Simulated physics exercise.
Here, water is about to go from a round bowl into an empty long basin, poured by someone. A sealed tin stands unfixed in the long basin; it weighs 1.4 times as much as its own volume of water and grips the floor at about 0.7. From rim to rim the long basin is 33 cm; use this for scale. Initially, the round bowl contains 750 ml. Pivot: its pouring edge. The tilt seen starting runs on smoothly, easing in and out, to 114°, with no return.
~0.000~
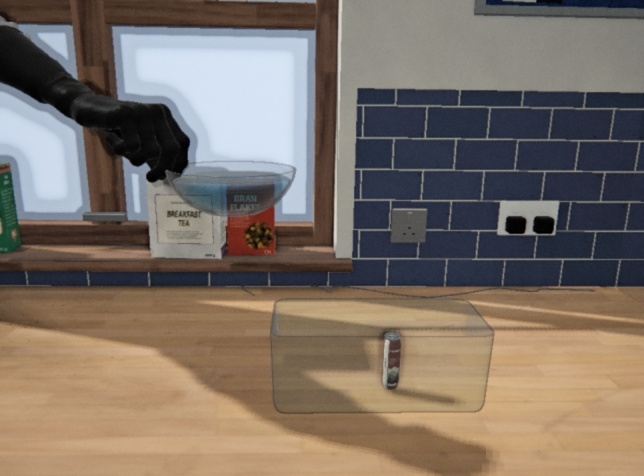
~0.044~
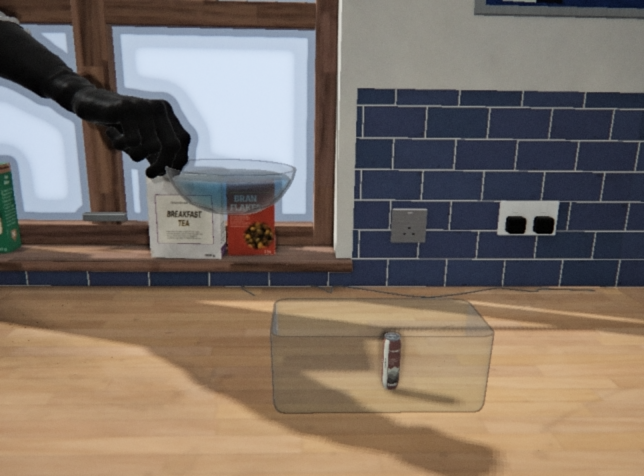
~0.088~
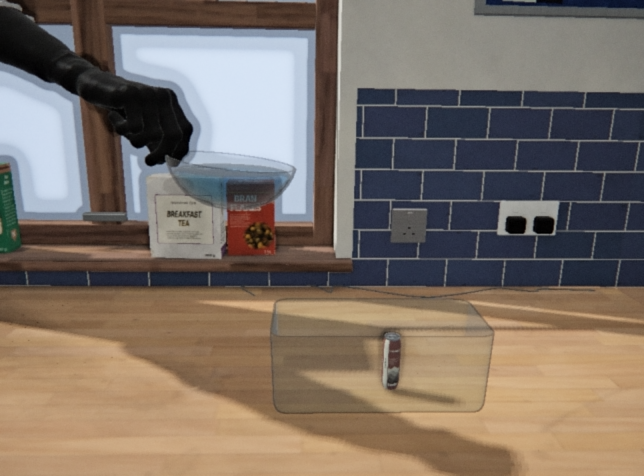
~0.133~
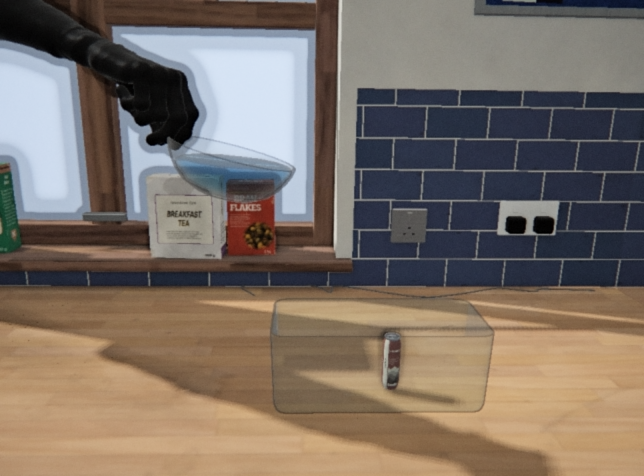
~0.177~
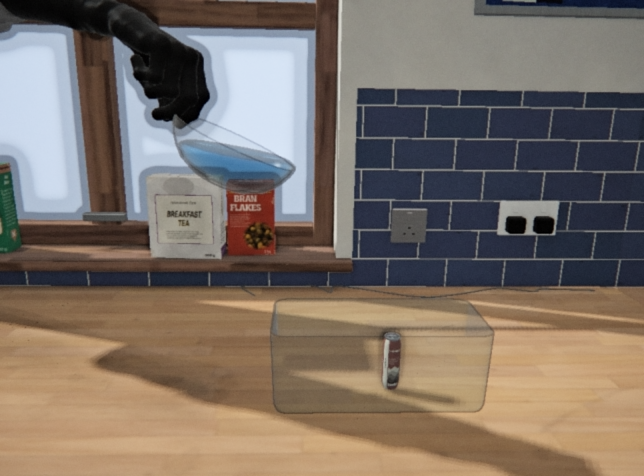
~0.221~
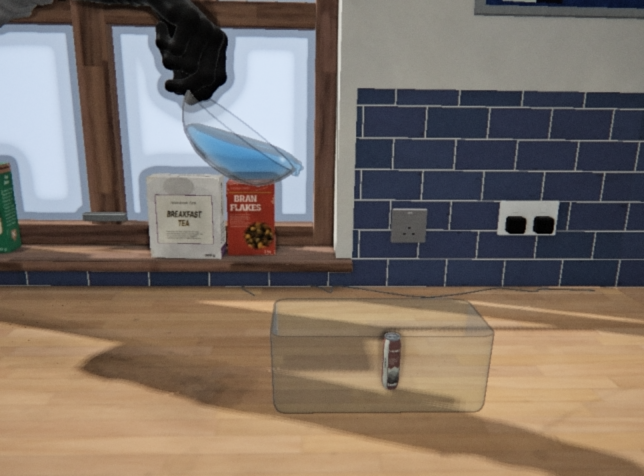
On a wooden kitchen counter stood a clear, empty long basin with a small tin showing through it, while above, a black-gloved hand tilted a clear round bowl of blue water steadily to the right.
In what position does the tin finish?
It finishes upright.
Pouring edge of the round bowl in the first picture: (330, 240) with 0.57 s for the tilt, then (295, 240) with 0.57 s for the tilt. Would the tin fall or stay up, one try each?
Try 1: Tipped over; try 2: Tipped over.
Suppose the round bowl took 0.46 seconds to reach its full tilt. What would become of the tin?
In that case the tin stays vertical.
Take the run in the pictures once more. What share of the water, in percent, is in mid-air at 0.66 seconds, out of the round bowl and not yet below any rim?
Some 3 % is up in the air.
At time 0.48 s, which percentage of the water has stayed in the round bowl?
About 4 percent.
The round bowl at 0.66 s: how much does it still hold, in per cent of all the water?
0 in a hundred, give or take.
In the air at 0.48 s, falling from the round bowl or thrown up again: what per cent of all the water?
90 %.
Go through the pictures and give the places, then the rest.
In the first frame, it leans 0°; its right rim is at (296, 170); the water meets the walls at (174, 177) and (291, 179); the long basin's rim runs from (273, 317) to (481, 317); the tin's top is at (392, 339).
In the second frame, it leans 2°; its right rim is at (295, 170); the water meets the walls at (174, 175) and (291, 177).
In the third frame, it leans 7°; its right rim is at (295, 171); the water meets the walls at (175, 168) and (292, 174).
In the fourth frame, it leans 15°; its right rim is at (295, 171); the water meets the walls at (177, 156) and (293, 169).
In the fifth frame, it leans 25°; its right rim is at (295, 171); the water meets the walls at (181, 141) and (287, 162); 2 per cent is over the edge.
In the sixth frame, it leans 37°; its right rim is at (294, 171); the water meets the walls at (188, 125) and (274, 149); 7 per cent is over the edge.
After 0.48 s the tilt is 107° and 4 per cent is still to pour; the tin stands where it began.
After 0.66 s the tilt is 114° and 0 per cent is still to pour; the tin stands where it began.
After 0.86 s the tilt is 114° and 0 per cent is still to pour; the tin stands where it began.
After 1.07 s the tilt is 114° and 0 per cent is still to pour; the tin stands where it began.
In the end the tin stands where it began.
